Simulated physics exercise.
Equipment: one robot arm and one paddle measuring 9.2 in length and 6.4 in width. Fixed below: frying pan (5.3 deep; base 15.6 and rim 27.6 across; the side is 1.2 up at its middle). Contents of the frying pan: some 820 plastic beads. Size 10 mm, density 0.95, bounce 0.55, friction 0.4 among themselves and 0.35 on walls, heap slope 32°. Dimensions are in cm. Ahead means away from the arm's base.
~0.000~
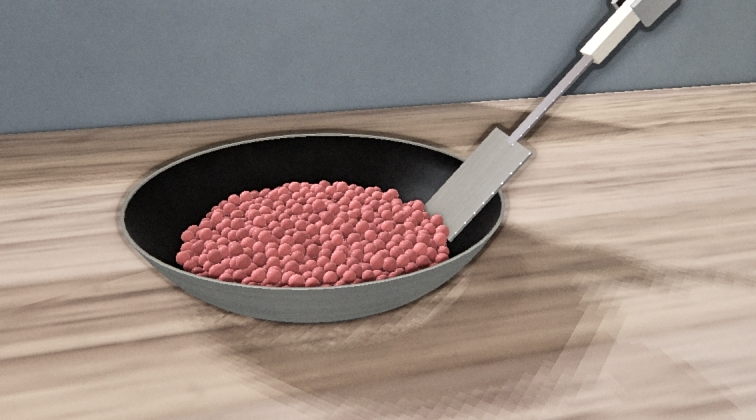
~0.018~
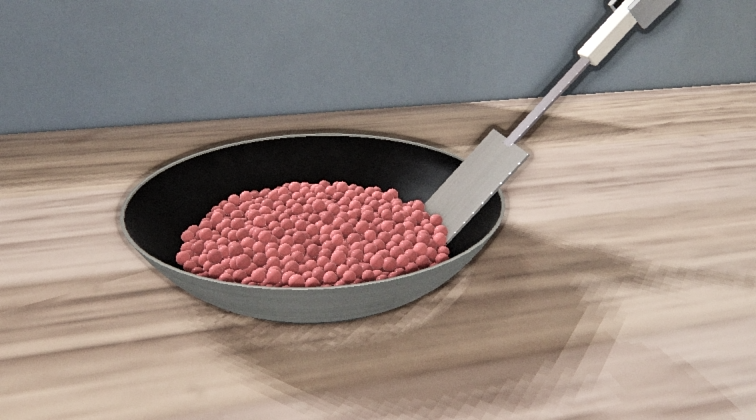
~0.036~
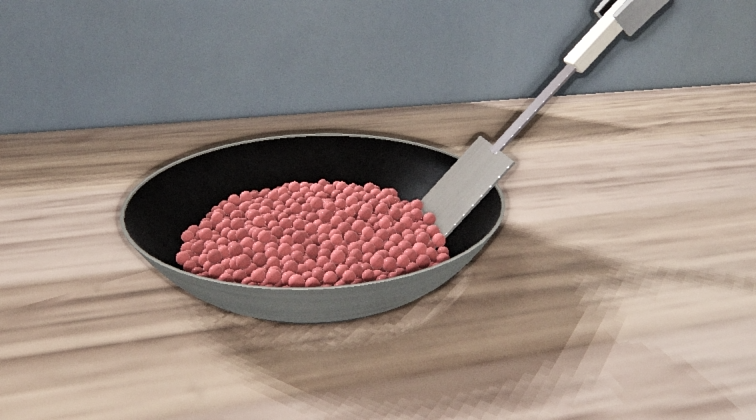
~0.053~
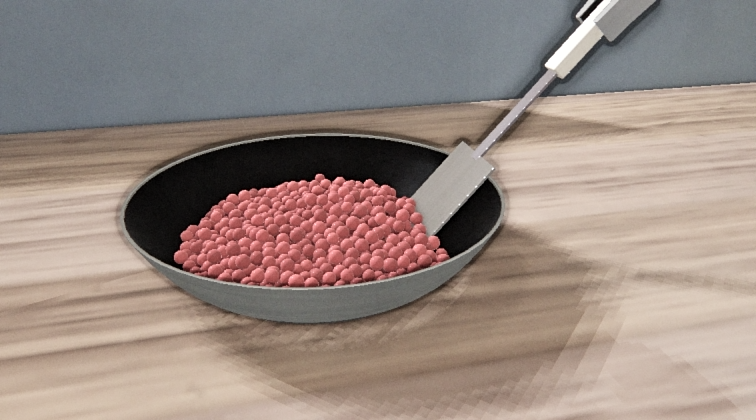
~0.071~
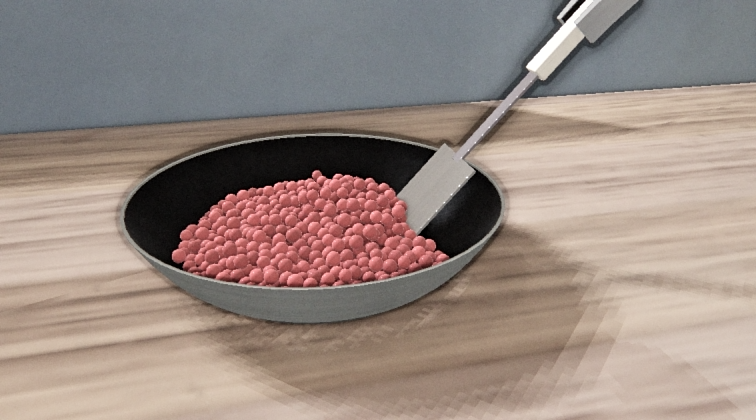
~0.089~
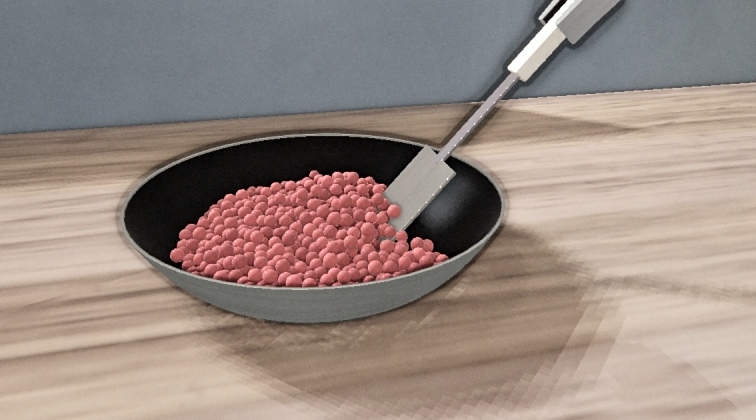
To begin with, a gray paddle rests against the right side of a heap of small pinkish-red beads in a dark frying pan on a wooden surface. The paddle then slides left into the beads, pushing them into a slightly taller mound and baring more of the pan's black interior behind it.
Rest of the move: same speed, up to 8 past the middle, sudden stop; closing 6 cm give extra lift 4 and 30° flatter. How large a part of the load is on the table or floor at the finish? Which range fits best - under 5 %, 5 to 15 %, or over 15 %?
The range that fits: 5 to 15 %.
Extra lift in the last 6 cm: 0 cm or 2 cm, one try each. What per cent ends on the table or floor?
Try one gives about 0 in a hundred, try two about 0 in a hundred.
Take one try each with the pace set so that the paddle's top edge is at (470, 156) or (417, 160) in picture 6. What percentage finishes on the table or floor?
0 % and 10 %.
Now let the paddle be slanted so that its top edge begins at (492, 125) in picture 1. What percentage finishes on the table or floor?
About 5%.
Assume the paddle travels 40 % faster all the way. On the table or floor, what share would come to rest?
In that case, close to 15 per cent.
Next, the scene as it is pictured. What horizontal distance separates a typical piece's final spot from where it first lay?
Distance: Near 2 cm.
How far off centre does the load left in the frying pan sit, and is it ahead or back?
I'd say close to 3.5 cm toward the front.
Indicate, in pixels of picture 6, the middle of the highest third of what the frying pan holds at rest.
Pixel position: Approx. (219, 234).
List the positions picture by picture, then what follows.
The paddle top edge at (514, 140), sloping 47°; upper third of the load around (324, 227), from x 185 to 445, top at y 185; 823 in the frying pan, in the first picture.
The paddle top edge at (511, 141), sloping 47°; upper third of the load around (324, 227), from x 185 to 445, top at y 185, in the second picture.
The paddle top edge at (497, 149), sloping 47°; upper third of the load around (324, 224), from x 185 to 445, top at y 185, in the third picture.
The paddle top edge at (478, 154), sloping 47°; upper third of the load around (327, 221), from x 180 to 445, top at y 180, in the fourth picture.
The paddle top edge at (460, 157), sloping 47°; upper third of the load around (326, 221), from x 180 to 445, top at y 175, in the fifth picture.
The paddle top edge at (441, 158), sloping 47°; upper third of the load around (321, 221), from x 175 to 445, top at y 175; 823 in the frying pan, in the sixth picture.
After 0.13 s, sloping 47°, highest piece 6 above the table; 823 in the frying pan.
After 0.18 s, sloping 36°, highest piece 6 above the table; 823 in the frying pan.
After 0.40 s, sloping 17°, highest piece 6 above the table; 766 in the frying pan, 46 on the table or floor, 11 on the blade or in flight.
After 1.45 s, sloping 17°, highest piece 5 above the table; 766 in the frying pan, 57 on the table or floor.
In the end, 766 in the frying pan, 57 on the table or floor. That is 7 % on the table or floor.
